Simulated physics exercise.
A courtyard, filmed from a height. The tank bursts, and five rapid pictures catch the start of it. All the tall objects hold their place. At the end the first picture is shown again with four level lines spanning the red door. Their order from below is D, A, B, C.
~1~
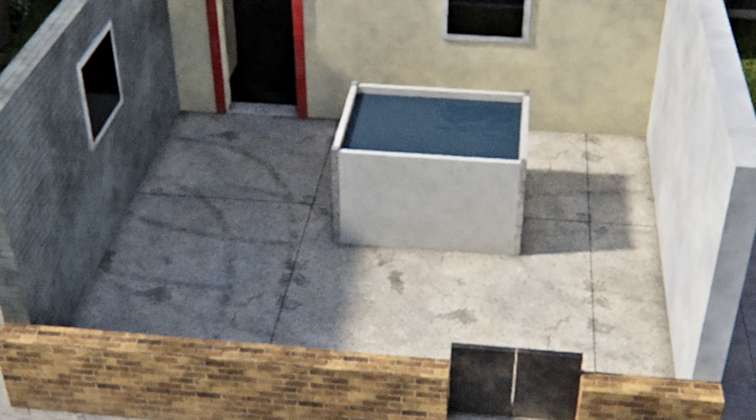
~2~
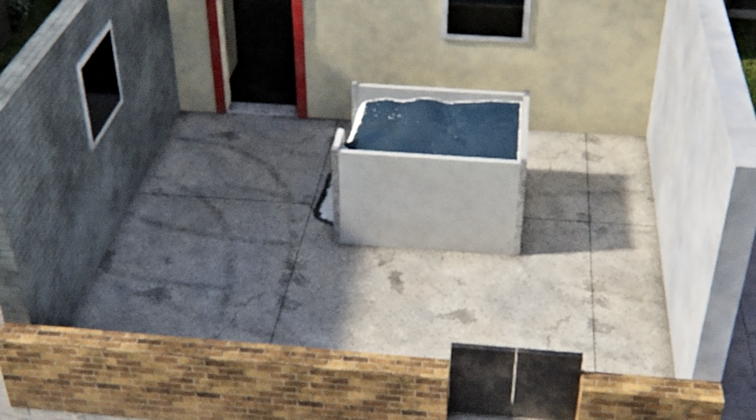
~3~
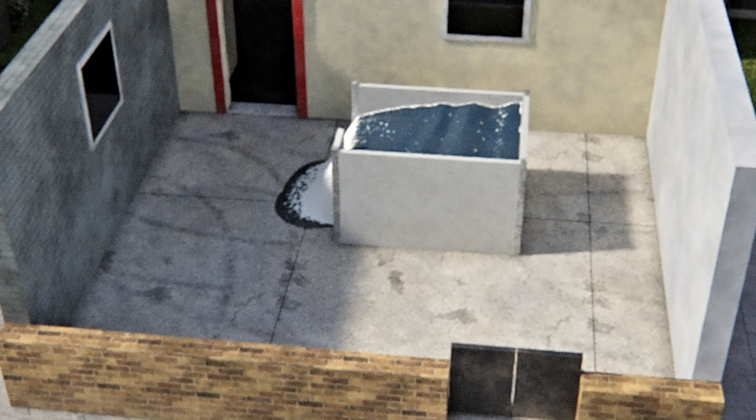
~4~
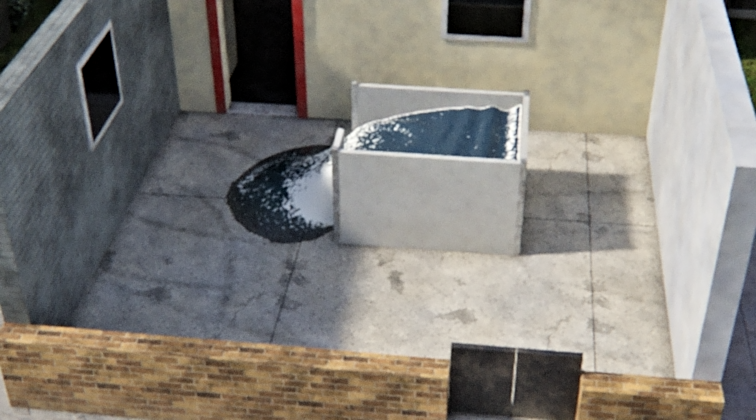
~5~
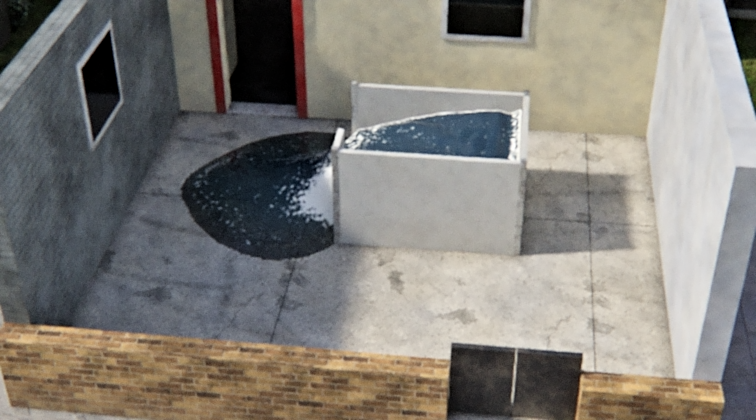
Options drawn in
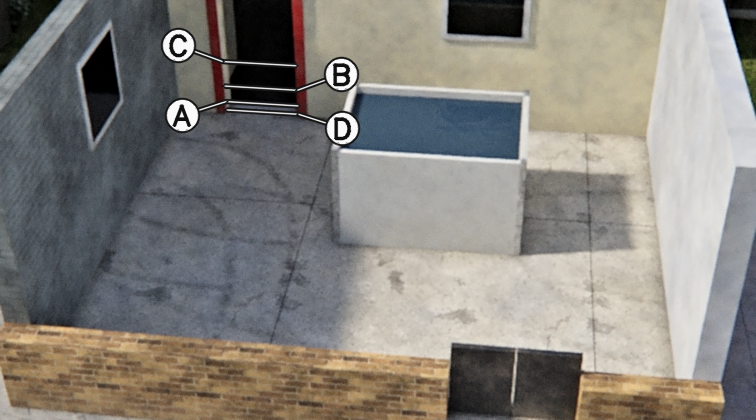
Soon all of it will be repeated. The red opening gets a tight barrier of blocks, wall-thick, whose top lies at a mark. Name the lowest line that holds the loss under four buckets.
B will do.
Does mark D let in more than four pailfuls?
Yes.
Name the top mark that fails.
Here it is mark A.
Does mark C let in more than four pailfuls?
No.
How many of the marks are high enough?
Two.
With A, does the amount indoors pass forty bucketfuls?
No, it does not.
In white, A at (262, 103); B at (260, 88); C at (259, 63); D at (262, 112); from the bottom up D, A, B, C.
For mark A, about 12 bucketfuls get in.
For mark B, a splash gets over, under a bucket.
For mark C, nothing gets over.
For mark D, dozens of bucketfuls pour in.
